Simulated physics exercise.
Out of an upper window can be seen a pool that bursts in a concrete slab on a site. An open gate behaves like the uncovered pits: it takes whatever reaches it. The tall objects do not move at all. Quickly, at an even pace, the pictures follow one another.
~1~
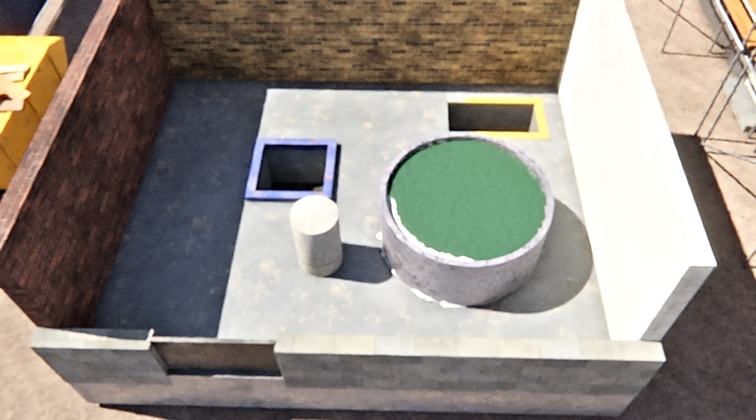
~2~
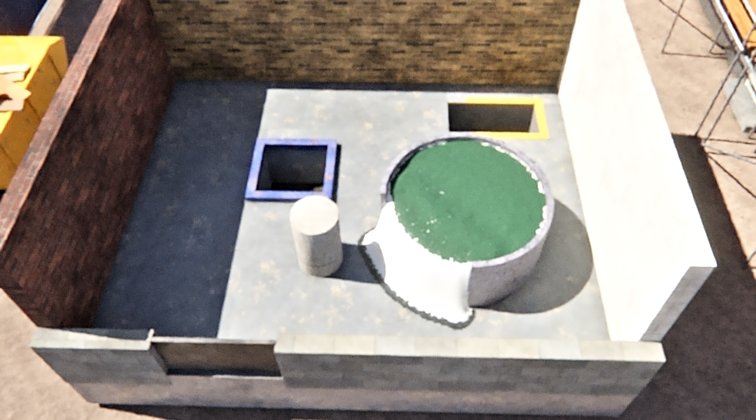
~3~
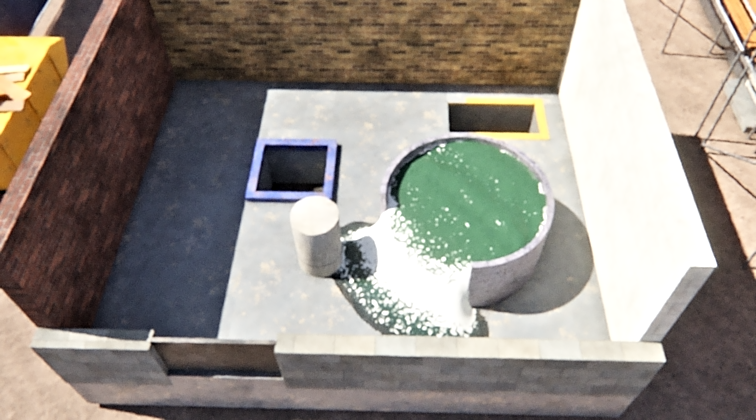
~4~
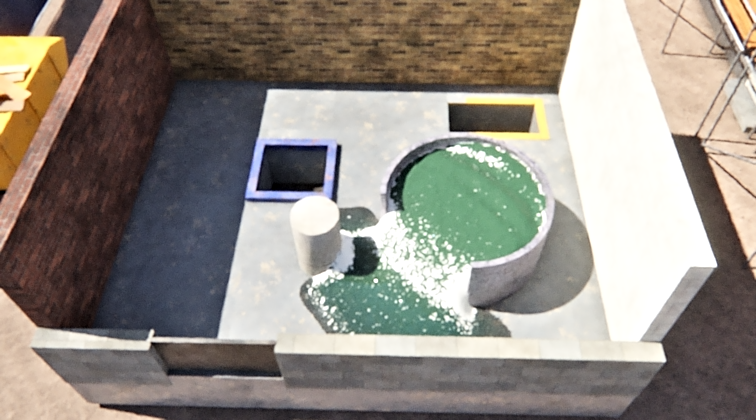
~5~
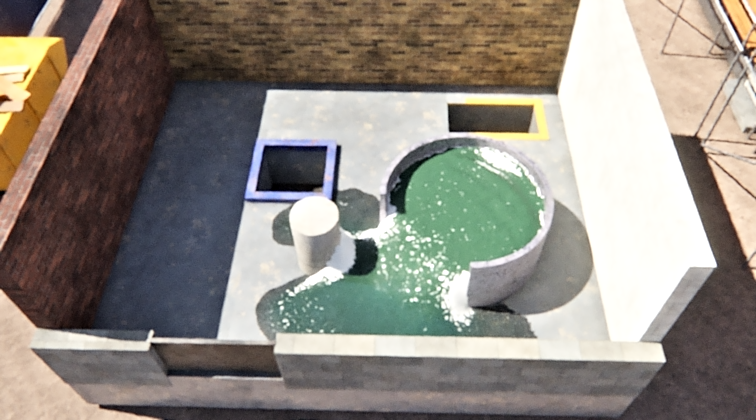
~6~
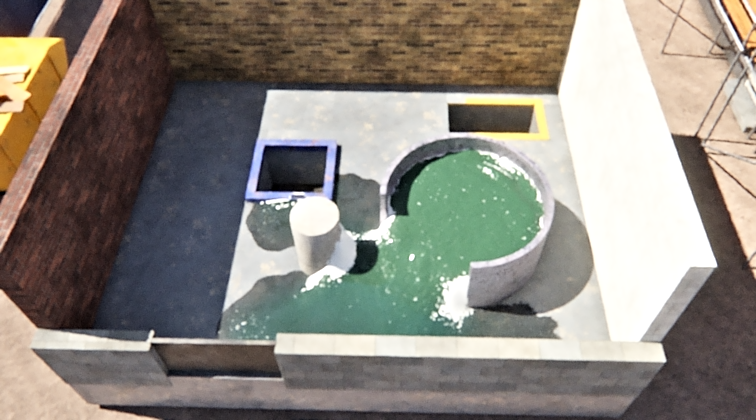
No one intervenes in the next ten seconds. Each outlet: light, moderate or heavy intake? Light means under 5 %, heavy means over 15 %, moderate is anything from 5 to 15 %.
Intake - gate: Light, yellow pit: Heavy, blue pit: Light.
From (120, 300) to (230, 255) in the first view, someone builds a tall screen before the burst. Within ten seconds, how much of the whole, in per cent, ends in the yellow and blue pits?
Approximate split, yellow: 25 in a hundred; blue: 6 in a hundred.
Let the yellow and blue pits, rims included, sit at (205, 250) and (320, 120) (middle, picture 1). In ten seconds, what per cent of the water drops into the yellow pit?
Yellow: 40 %.
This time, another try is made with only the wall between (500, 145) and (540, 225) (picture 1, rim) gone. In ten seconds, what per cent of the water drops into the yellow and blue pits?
Shares: Yellow at 50 percent, blue at 0 percent.
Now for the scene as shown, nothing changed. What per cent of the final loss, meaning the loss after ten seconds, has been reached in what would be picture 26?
About 5 per cent.
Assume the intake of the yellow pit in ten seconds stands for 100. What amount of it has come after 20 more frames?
About 0 per cent.
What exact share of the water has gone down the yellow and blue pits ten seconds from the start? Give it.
First 30 %, then 2 %.
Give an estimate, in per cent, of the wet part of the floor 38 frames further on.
Roughly 95 percent.
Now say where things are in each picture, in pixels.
In the first picture, still water in the round tank at (466, 198).
In the second picture, water pours out at (408, 270) and has run to (469, 316).
In the third picture, the front is at a hidden place, out from the gap at (408, 272).
In the fourth picture, the front is at a hidden place, out from the gap at (408, 273).
In the fifth picture, water pours out at (408, 274) and has run to (281, 218).
In the sixth picture, water pours out at (408, 274) and has run to a hidden place.
A moment on, water covers 40 % of the floor; the gate 0 %, the yellow pit 0 %, the blue pit 0 %.
Next, water covers 55 % of the floor; the gate 0 %, the yellow pit 0 %, the blue pit 1 %.
Then, water covers 80 % of the floor; the gate 0 %, the yellow pit 0 %, the blue pit 1 %.
Later, water covers 95 % of the floor; the gate 0 %, the yellow pit 10 %, the blue pit 1 %.
In the end, water covers 100 % of the floor; the gate 0 %, the yellow pit 31 %, the blue pit 2 %.
